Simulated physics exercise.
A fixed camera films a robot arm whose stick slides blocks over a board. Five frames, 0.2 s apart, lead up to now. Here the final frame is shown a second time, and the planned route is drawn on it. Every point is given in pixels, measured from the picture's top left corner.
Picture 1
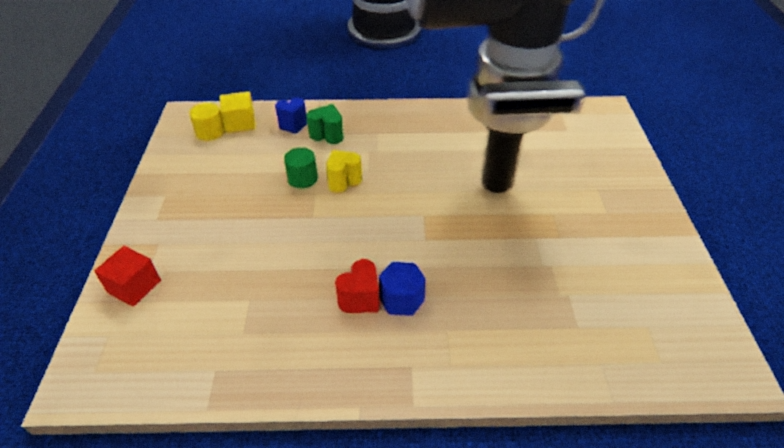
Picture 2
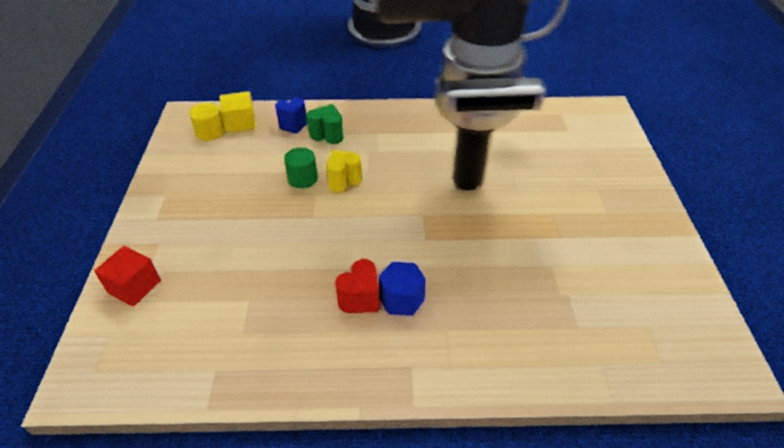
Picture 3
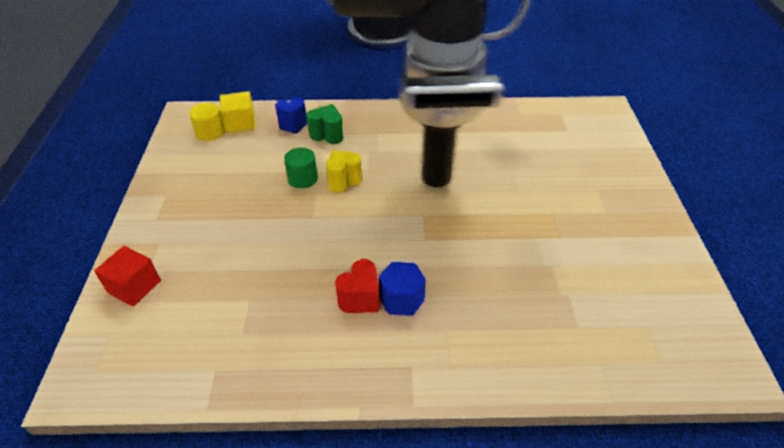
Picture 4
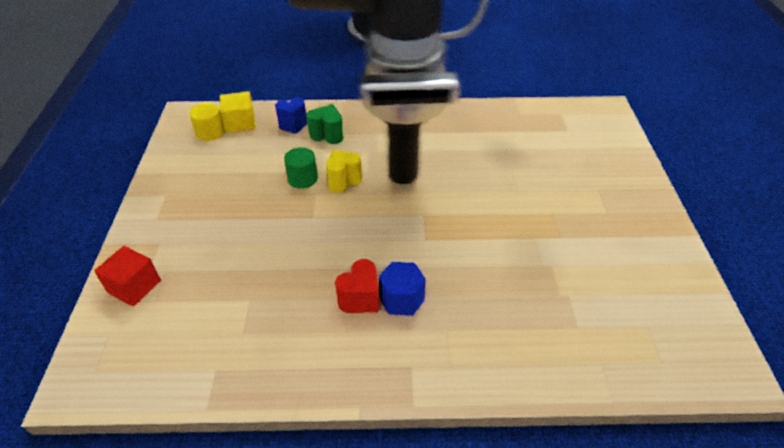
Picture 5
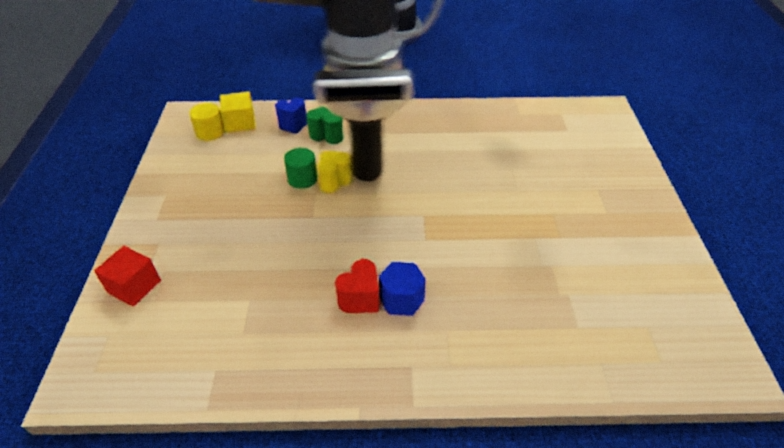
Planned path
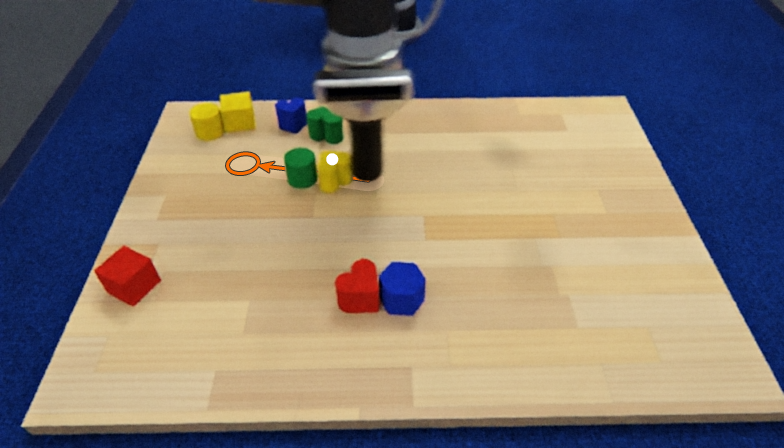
Robot arm with a black stick sliding left across a wooden board of coloured blocks, nudging the yellow heart-shaped block slightly left.
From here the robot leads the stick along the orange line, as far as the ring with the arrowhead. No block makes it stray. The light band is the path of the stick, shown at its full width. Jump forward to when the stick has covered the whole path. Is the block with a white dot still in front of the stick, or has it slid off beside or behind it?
The block lies off to the side or behind.
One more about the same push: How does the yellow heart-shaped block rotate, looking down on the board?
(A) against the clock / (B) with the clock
It's A.
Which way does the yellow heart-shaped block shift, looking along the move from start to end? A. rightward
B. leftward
Option B.
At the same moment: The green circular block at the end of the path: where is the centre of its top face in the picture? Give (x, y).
Final place: (206, 180).
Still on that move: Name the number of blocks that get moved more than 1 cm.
The number of blocks that move over 1 cm is two.
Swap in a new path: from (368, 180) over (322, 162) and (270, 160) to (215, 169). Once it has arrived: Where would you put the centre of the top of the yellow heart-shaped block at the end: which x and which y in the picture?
Somewhere near (294, 156).
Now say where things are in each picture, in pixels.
In the first frame, lower end of the stick at (497, 183), tops of blocks, green circular block at (299, 156), green heart-shaped block at (325, 113), yellow heart-shaped block at (342, 159).
In the second frame, stick at (468, 181), blocks as before.
In the third frame, stick at (437, 178), blocks as before.
In the fourth frame, stick at (403, 175), blocks as before.
In the fifth frame, stick at (368, 172), green circular block at (299, 156), green heart-shaped block at (325, 113), yellow heart-shaped block at (332, 159).
The drawn path runs from (368, 180) to (243, 164); the dot is on the yellow heart-shaped block.
On the path given first. One third of the way, stick at (324, 166); green circular block at (257, 159); yellow heart-shaped block at (289, 158), turned 25° anticlockwise.
Two thirds of the way, stick at (282, 160); green circular block at (220, 169); yellow heart-shaped block at (250, 158), turned 55° anticlockwise.
At the end, stick at (241, 155); green circular block at (206, 180); green heart-shaped block not moved; yellow heart-shaped block at (220, 158), turned 115° anticlockwise.
